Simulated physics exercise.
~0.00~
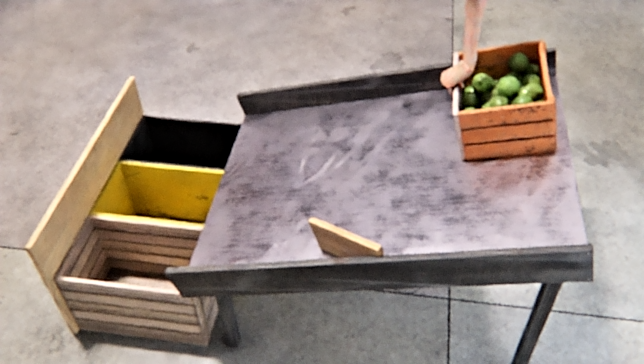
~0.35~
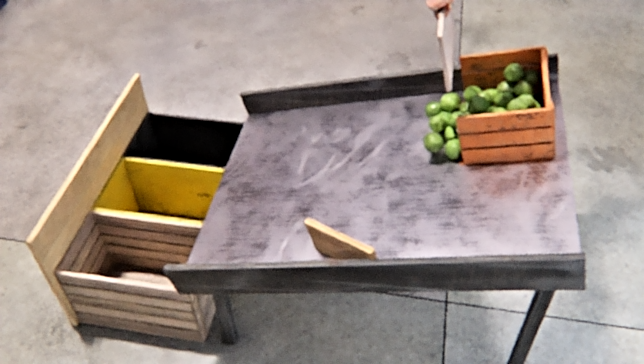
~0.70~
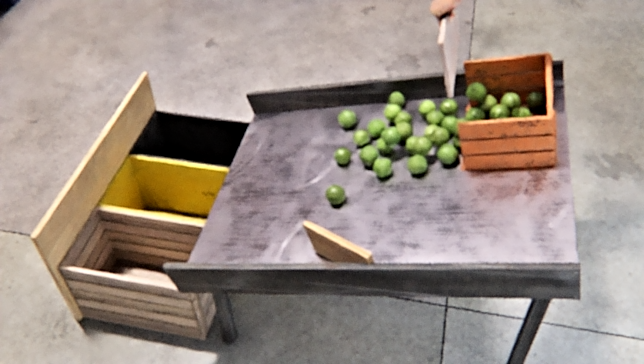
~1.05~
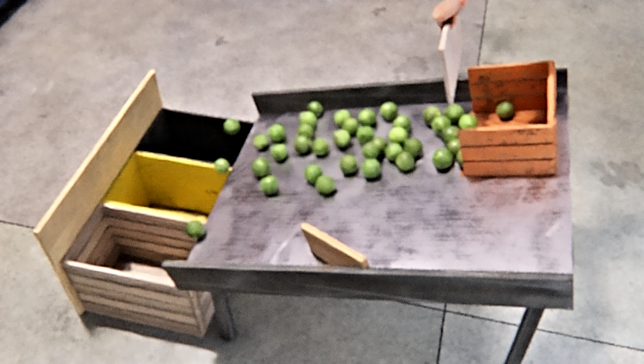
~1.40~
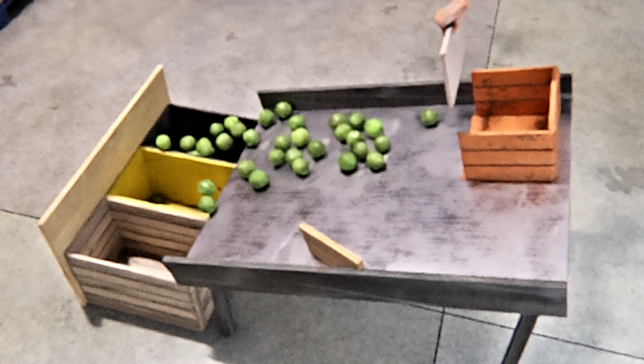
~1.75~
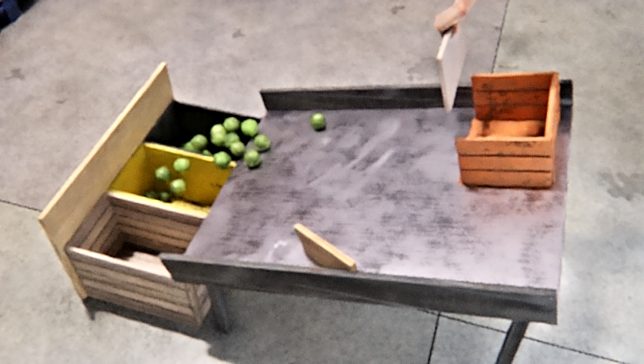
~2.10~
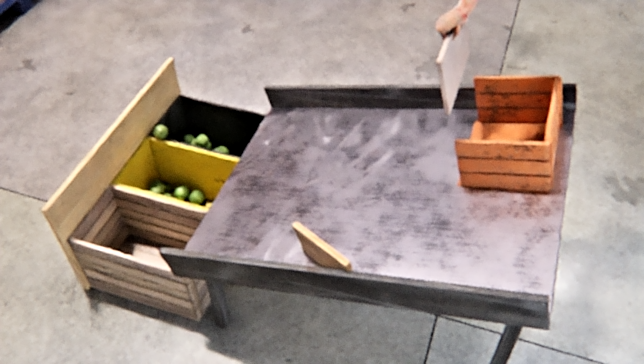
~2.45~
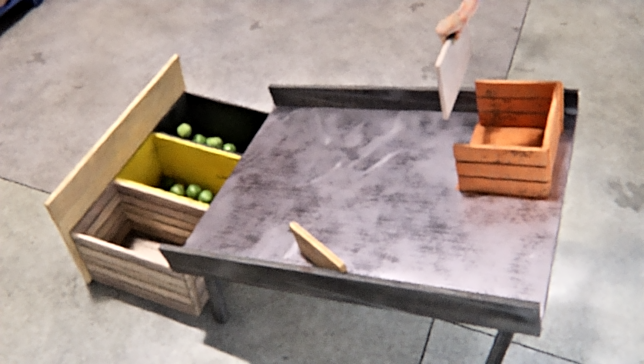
On a bare concrete floor, a dark, scuffed table slopes toward three open bins on the left, one black, one yellow and one of slatted wood, while an orange crate full of green apples sits at its upper right. A hand lifts a pale gate clear of the crate, and the apples begin to spill out. They roll left in a loose, spreading bunch, passing above a small angled board, until the crate is empty. The first ones drop off the far edge, and the rest follow into the bins. At the end the table is bare, with apples resting in the black and yellow bins.
